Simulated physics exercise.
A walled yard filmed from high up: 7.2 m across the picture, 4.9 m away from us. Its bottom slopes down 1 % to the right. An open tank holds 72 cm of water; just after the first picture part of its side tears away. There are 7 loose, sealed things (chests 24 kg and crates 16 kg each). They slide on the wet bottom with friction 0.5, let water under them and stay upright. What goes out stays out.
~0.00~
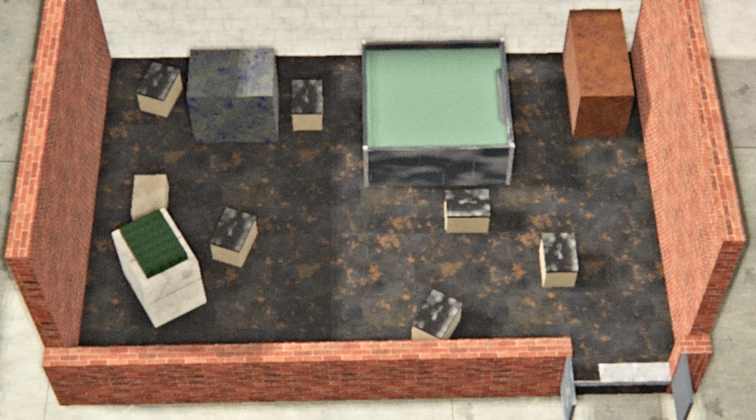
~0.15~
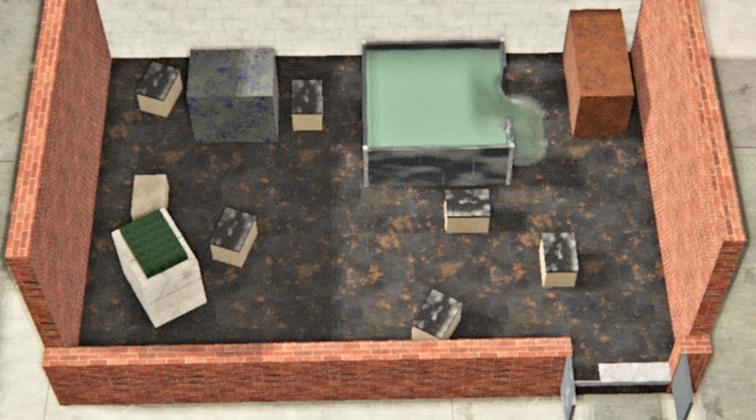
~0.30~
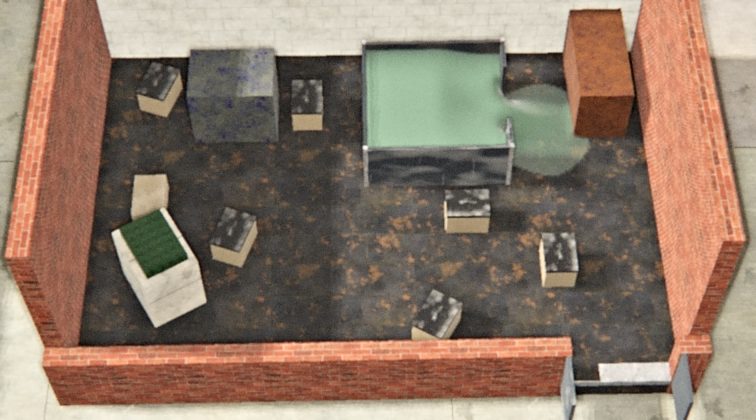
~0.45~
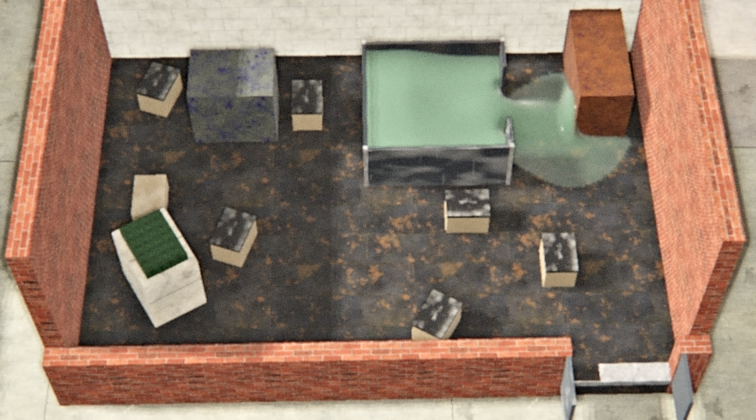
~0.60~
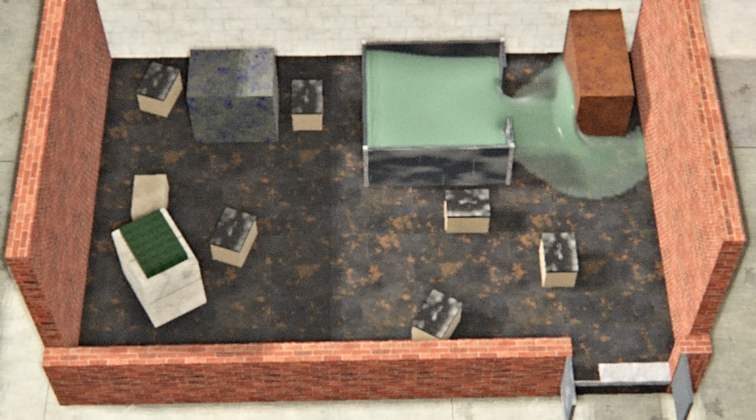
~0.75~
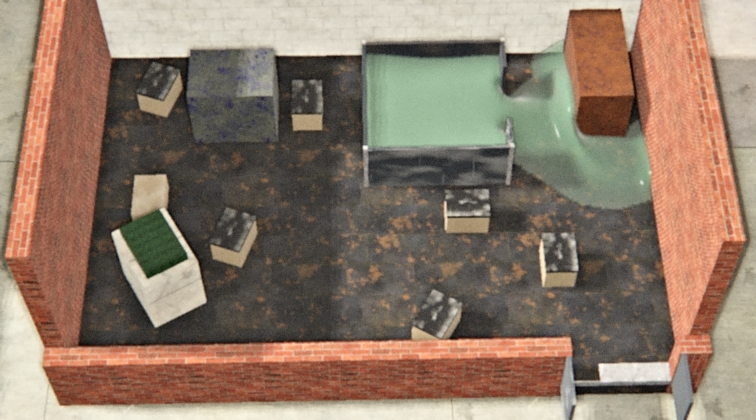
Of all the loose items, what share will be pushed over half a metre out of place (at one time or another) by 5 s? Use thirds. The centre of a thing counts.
That comes to less than a third.
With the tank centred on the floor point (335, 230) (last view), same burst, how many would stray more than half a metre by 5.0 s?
Then 2.
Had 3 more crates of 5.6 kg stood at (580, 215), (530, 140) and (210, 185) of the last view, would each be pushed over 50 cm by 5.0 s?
In turn: Over, more, under.
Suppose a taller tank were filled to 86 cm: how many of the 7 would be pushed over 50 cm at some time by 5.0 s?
In that case 1 of them.
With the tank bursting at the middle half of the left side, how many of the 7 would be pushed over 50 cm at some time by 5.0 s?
Then 4.
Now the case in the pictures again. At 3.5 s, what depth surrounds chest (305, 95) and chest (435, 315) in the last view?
Roughly 3 and 0 cm.
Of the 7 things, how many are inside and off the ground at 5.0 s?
At that moment 0.
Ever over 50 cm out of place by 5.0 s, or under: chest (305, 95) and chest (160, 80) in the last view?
In that order: Short of it, over.
After 1.1 s 0 of 7 are over 50 cm from their spots; 0 afloat.
After 2.2 s 0 of 7 are over 50 cm from their spots; 0 afloat.
After 3.5 s 0 of 7 are over 50 cm from their spots; 0 afloat.
After 5.0 s 1 of 7 are over 50 cm from their spots, and 1 have been at some point; 0 afloat.
